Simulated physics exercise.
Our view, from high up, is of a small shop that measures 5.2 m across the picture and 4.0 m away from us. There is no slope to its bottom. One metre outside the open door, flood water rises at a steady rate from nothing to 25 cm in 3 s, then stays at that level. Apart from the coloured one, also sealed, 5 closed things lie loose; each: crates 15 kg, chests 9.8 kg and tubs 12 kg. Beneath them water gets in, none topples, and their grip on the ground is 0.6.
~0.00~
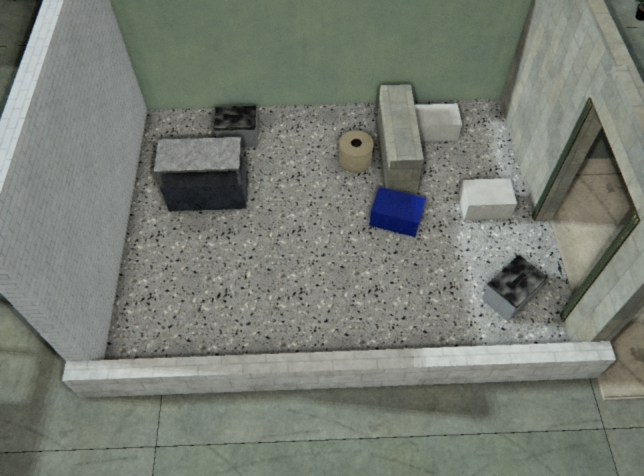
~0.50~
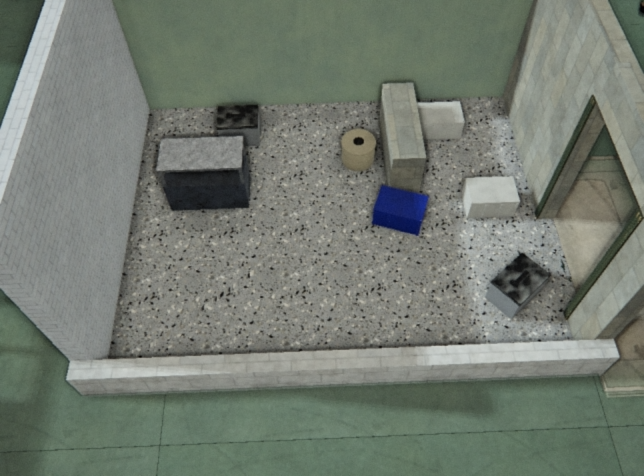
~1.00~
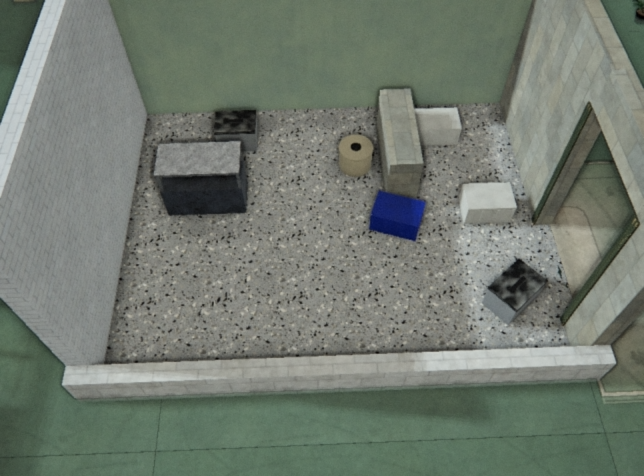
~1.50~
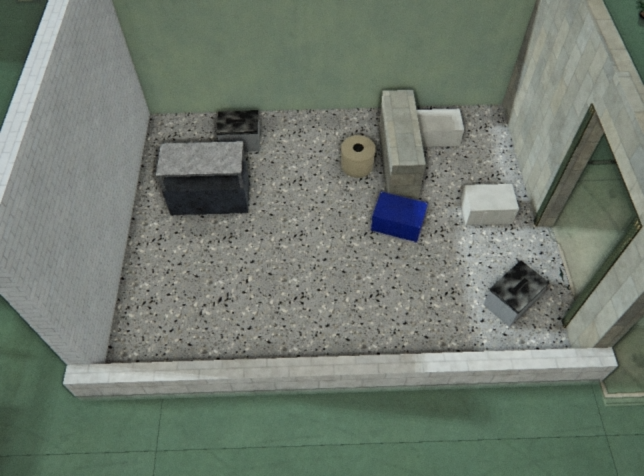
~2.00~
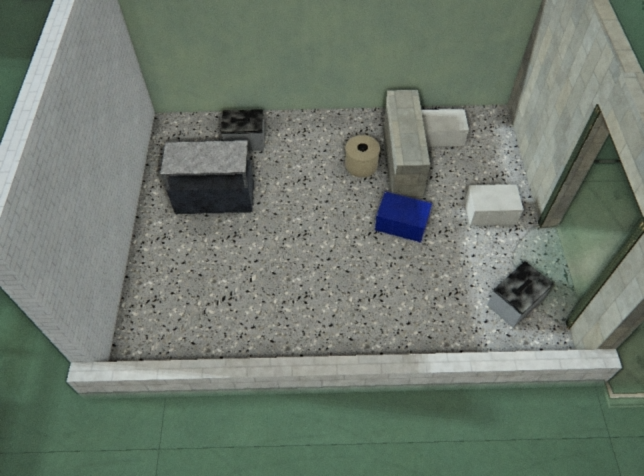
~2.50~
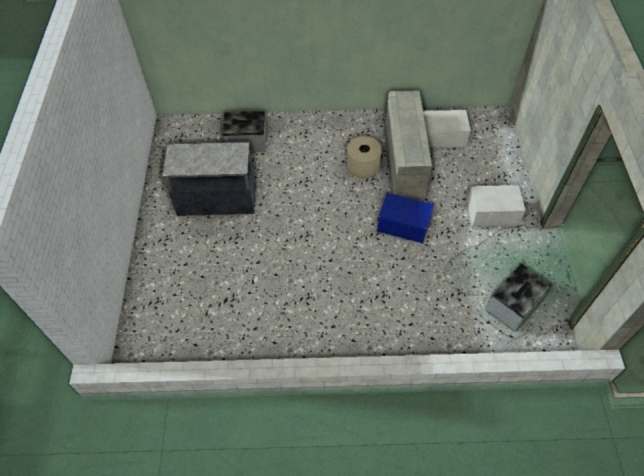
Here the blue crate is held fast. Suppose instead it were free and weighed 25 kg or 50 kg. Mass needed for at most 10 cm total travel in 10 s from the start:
Higher only.
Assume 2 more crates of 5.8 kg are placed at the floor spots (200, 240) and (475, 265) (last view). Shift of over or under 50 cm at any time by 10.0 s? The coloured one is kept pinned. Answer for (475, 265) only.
Answer: Past it.
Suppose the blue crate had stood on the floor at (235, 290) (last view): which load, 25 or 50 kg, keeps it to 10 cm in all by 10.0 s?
Looking at the loads, only the heavier keeps it.
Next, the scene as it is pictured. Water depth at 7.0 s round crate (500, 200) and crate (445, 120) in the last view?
4 and 6 cm.
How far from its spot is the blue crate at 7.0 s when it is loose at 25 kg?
About 100 cm.
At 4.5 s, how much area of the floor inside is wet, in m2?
Somewhere around 9.5 m2, roughly.
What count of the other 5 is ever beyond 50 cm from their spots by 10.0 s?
It adds up to 2.
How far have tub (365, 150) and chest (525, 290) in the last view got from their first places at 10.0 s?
In that order: 0 cm, 450 cm.
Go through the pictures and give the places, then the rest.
The blue crate at (398, 205), on the bottom; water covers 0.0 m2; 0 of 6 have shifted, in the first frame.
The blue crate at (401, 203) rests on the ground; 0.0 m2 under water; 0 of 6 have shifted, in the second frame.
The blue crate at (398, 208) rests on the ground; 0.0 m2 under water; 0 of 6 have shifted, in the third frame.
The blue crate at (400, 210), on the bottom; water covers 0.0 m2; 0 of 6 have shifted, in the fourth frame.
The blue crate at (404, 210), on the bottom; water covers 0.4 m2; 0 of 6 have shifted, in the fifth frame.
The blue crate at (406, 211) rests on the ground; 1.1 m2 under water; 1 of 6 have shifted, in the sixth frame.
After 3.5 s the blue crate would be 0 cm from its start with 25 kg and 0 cm from its start with 50 kg; 5 cm of water round it then.
After 4.5 s the blue crate would be 19 cm from its start with 25 kg and 0 cm from its start with 50 kg; 7 cm of water round it then.
After 7.0 s the blue crate would be 104 cm from its start with 25 kg and 0 cm from its start with 50 kg; 8 cm of water round it then.
After 10.0 s the blue crate would be 172 cm from its start with 25 kg and 0 cm from its start with 50 kg; 9 cm of water round it then.
